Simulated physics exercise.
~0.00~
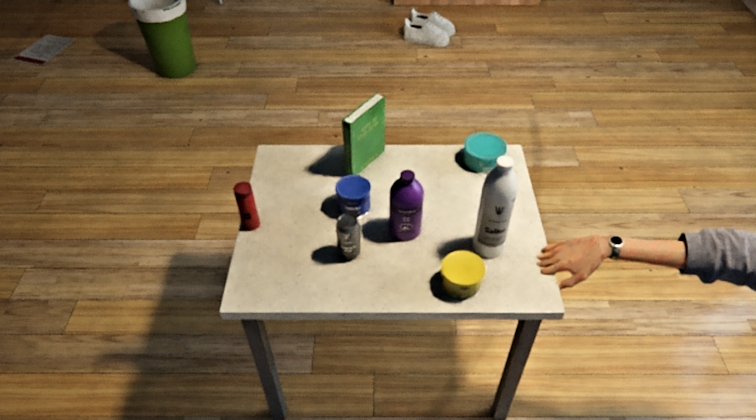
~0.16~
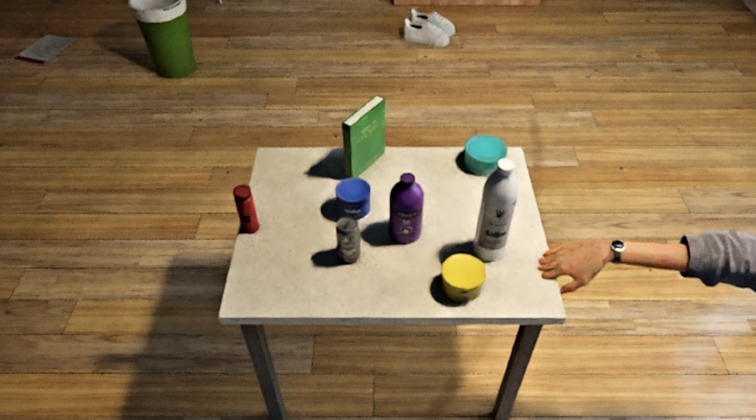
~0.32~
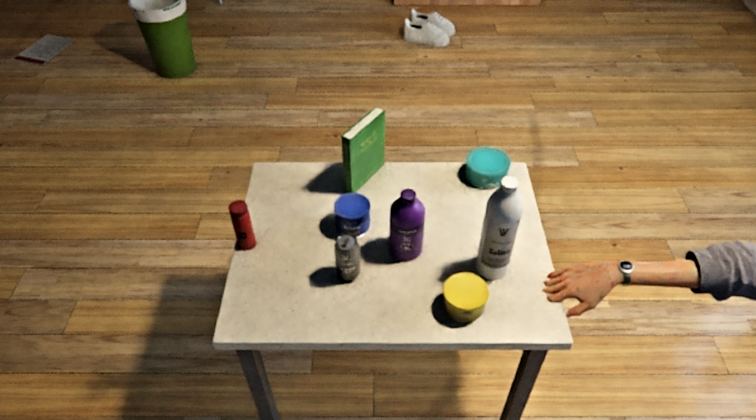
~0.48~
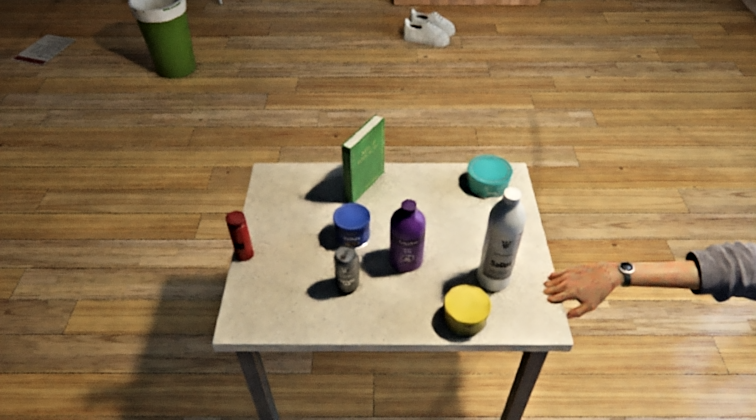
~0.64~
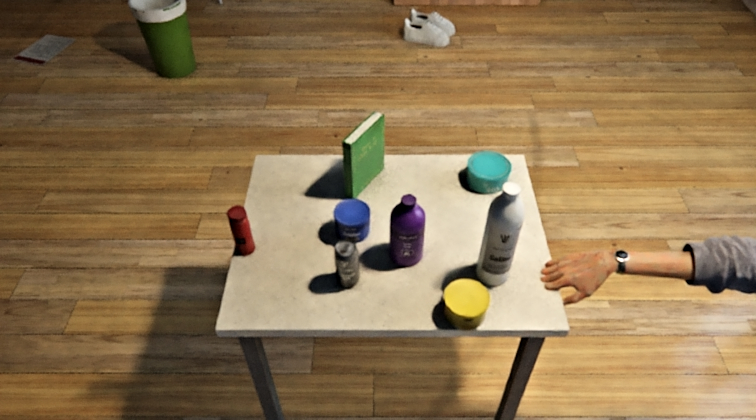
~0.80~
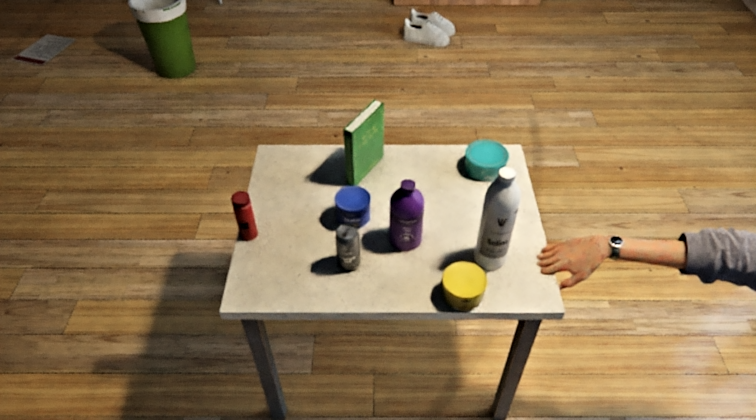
The video shows a hand at the right edge of a small table holding tubs, bottles, a green book, a red shaker and a grey can as the table slides slightly towards the viewer, then back again, ending with every item still upright and roughly in its original place.
